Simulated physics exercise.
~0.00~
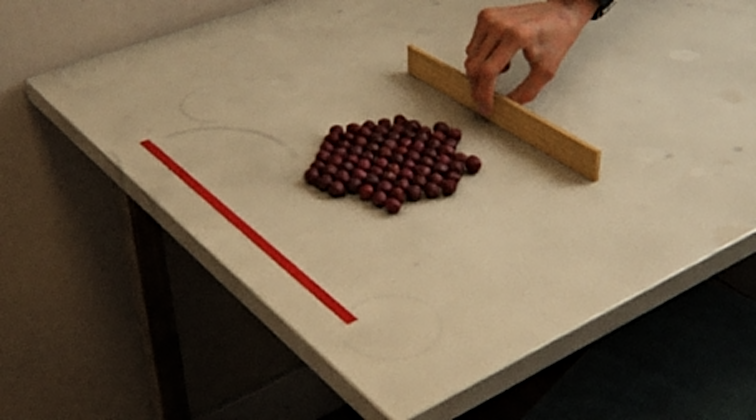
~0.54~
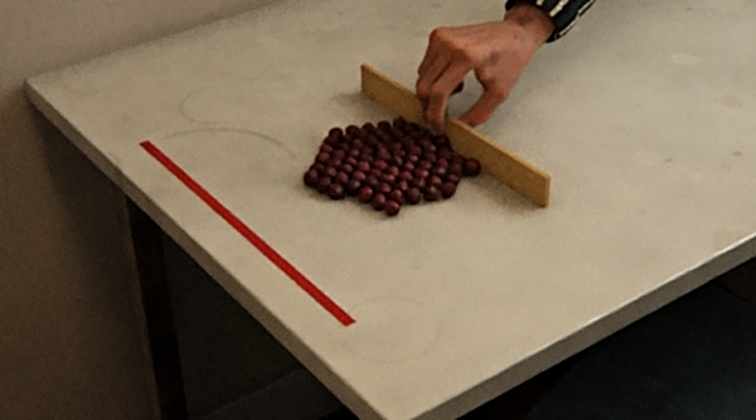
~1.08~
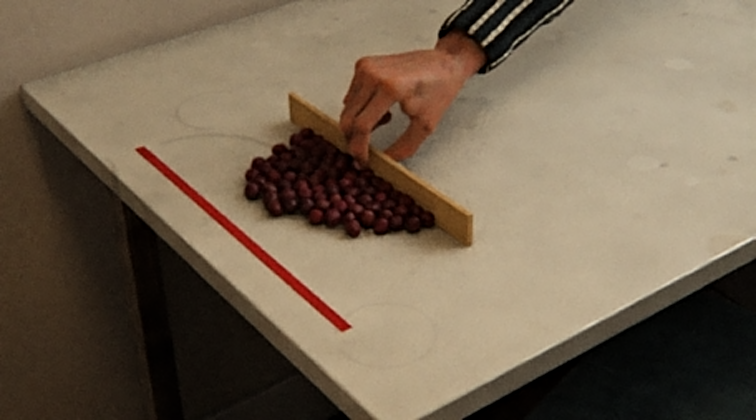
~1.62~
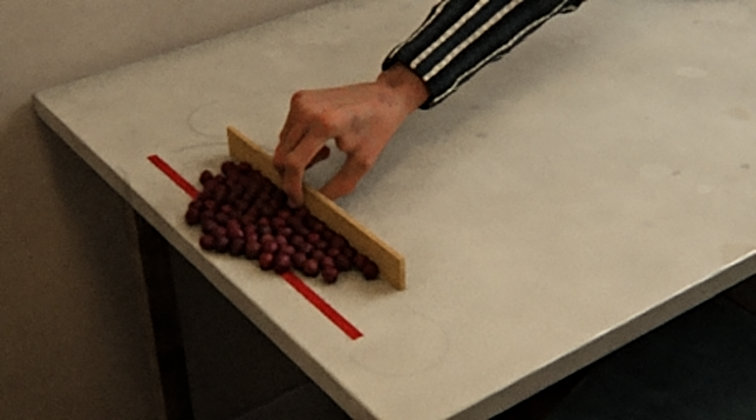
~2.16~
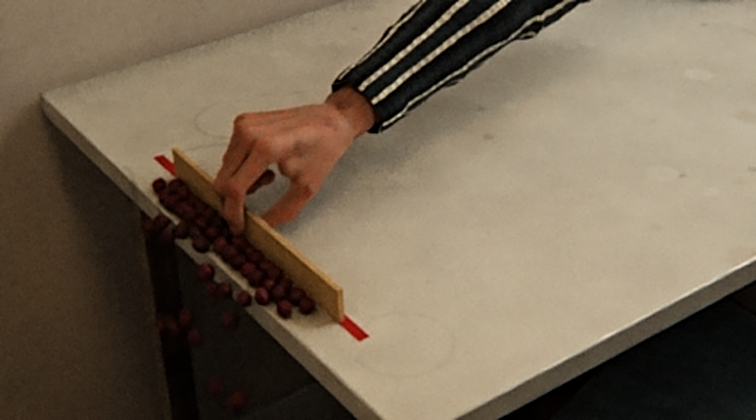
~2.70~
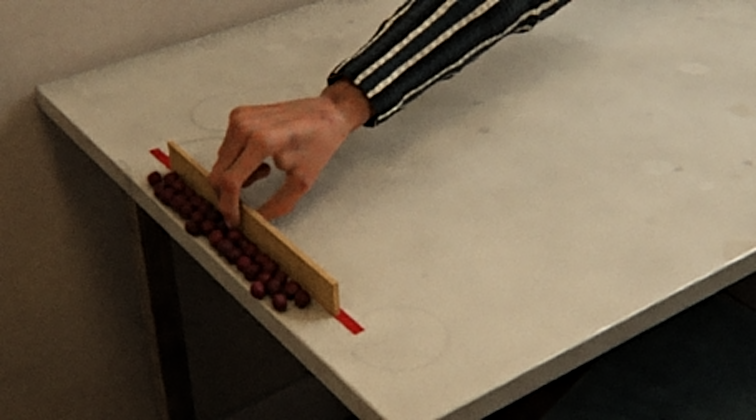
A hand in a dark sleeve with pale stripes holds a long tan strip upright on a pale grey tabletop, seen from above at an angle by a slightly swaying camera. To its left lies a cluster of small, round, dark red pieces, with a strip of red tape beyond them near the table's left edge. The hand slides the strip left until it meets the pieces, then pushes them together across the tape. Several tumble over the edge as the strip reaches the tape and stops. About half the heap has gone over, and the rest stays packed along the edge.
